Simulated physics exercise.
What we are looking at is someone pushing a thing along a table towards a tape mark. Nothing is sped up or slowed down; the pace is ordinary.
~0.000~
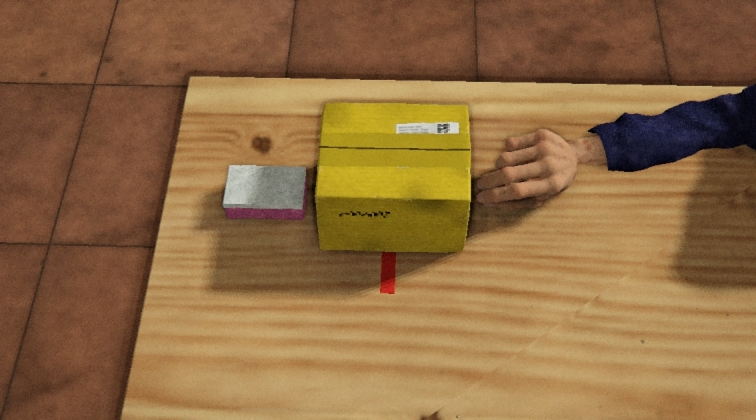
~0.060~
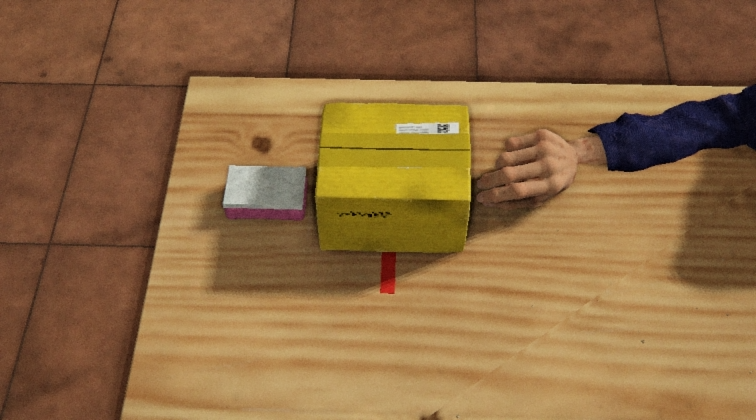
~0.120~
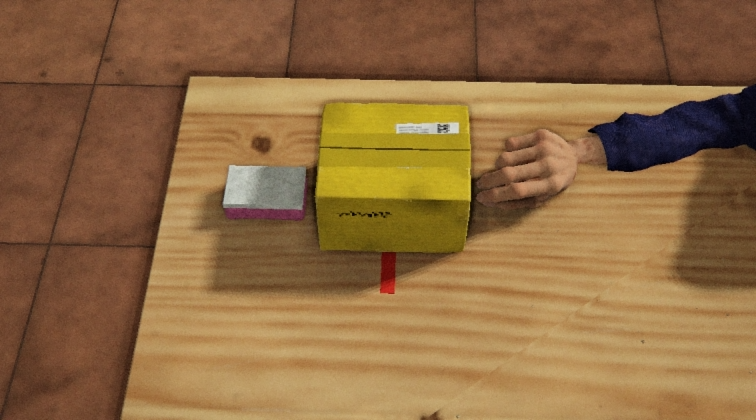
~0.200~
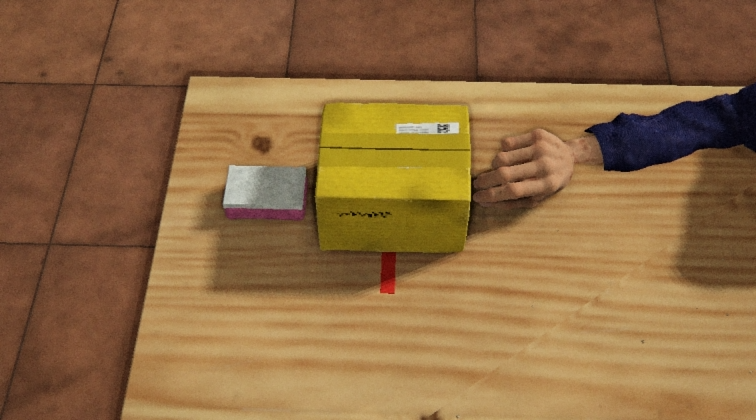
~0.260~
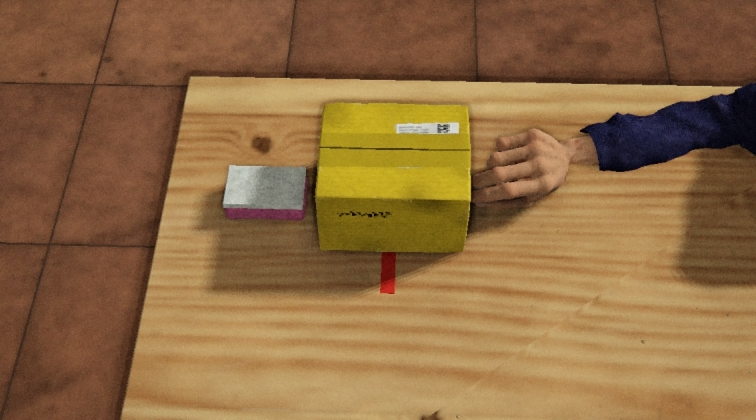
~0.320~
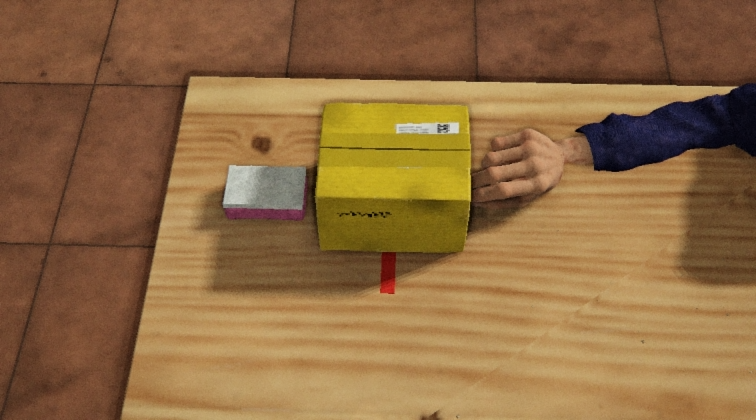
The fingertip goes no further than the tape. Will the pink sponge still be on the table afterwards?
Yes, it is still there.
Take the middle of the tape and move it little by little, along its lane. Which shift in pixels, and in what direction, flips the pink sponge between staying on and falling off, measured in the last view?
The switch comes after a leftward move of 40 pixels.
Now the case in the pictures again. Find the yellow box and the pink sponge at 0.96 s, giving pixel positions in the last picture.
(342, 177) and (233, 193).
Around 0.96 s, pink sponge travelled a little near (233, 193).
Finally (2.9 s), the pink sponge remains on top, near (203, 192).
